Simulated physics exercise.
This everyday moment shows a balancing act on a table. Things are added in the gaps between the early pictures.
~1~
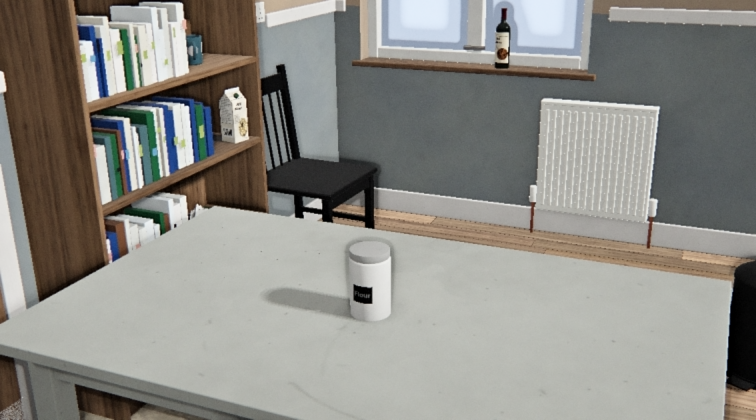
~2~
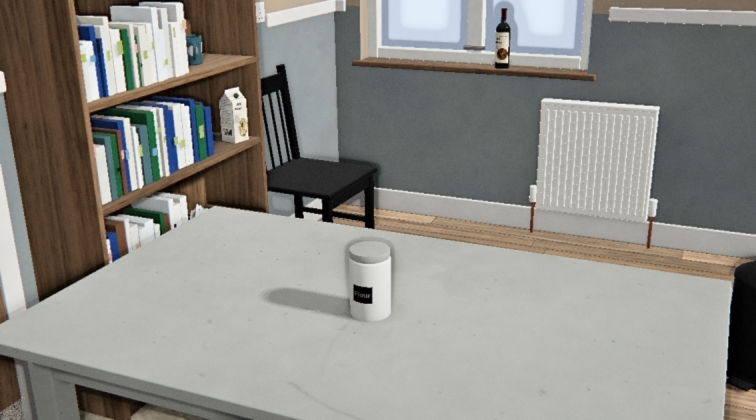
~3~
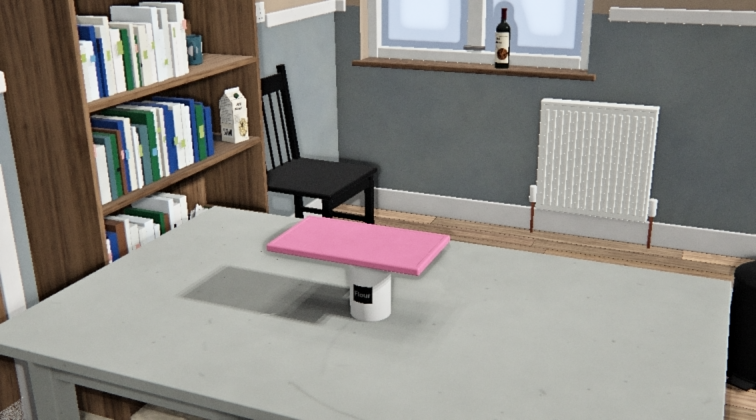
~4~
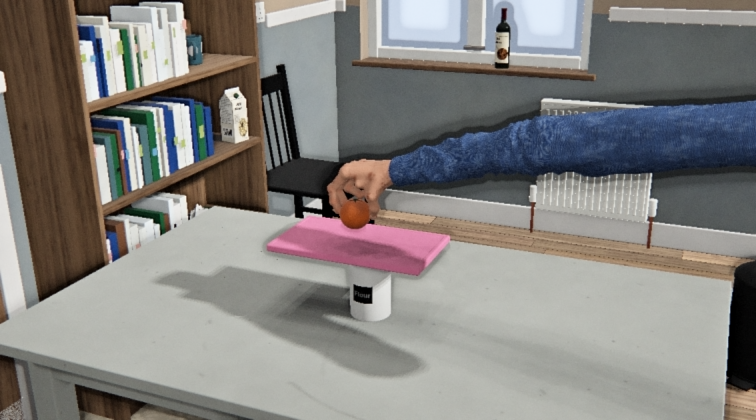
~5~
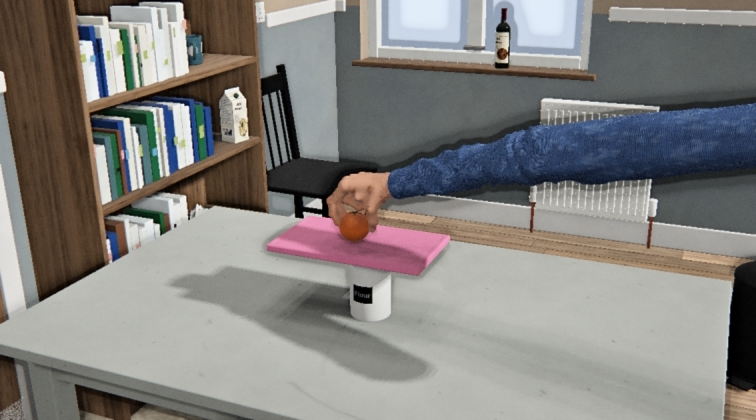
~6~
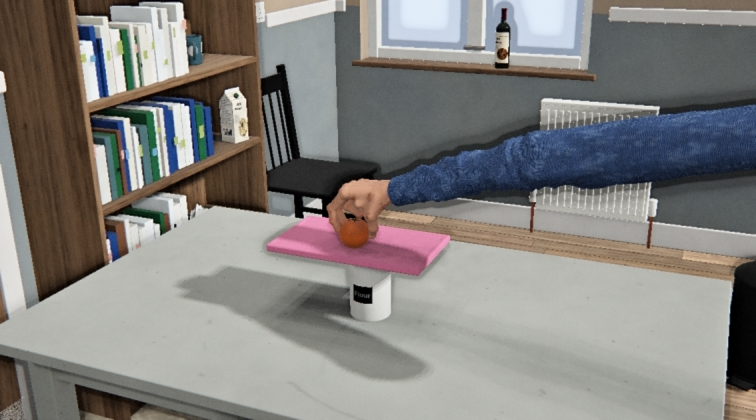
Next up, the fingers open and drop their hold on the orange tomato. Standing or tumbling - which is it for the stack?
The stack is sturdy enough.
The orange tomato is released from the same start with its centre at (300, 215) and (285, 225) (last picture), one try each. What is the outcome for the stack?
In case one it tumbles, while in case two it tumbles.
Then, 0.30 s later than the last frame, all is still.
Then, 0.70 s later than the last frame, orange tomato resting near (355, 233).
When it is over, all 3 as before. End places, in pixels of the last picture, orange tomato near (355, 233). The stack stays up.
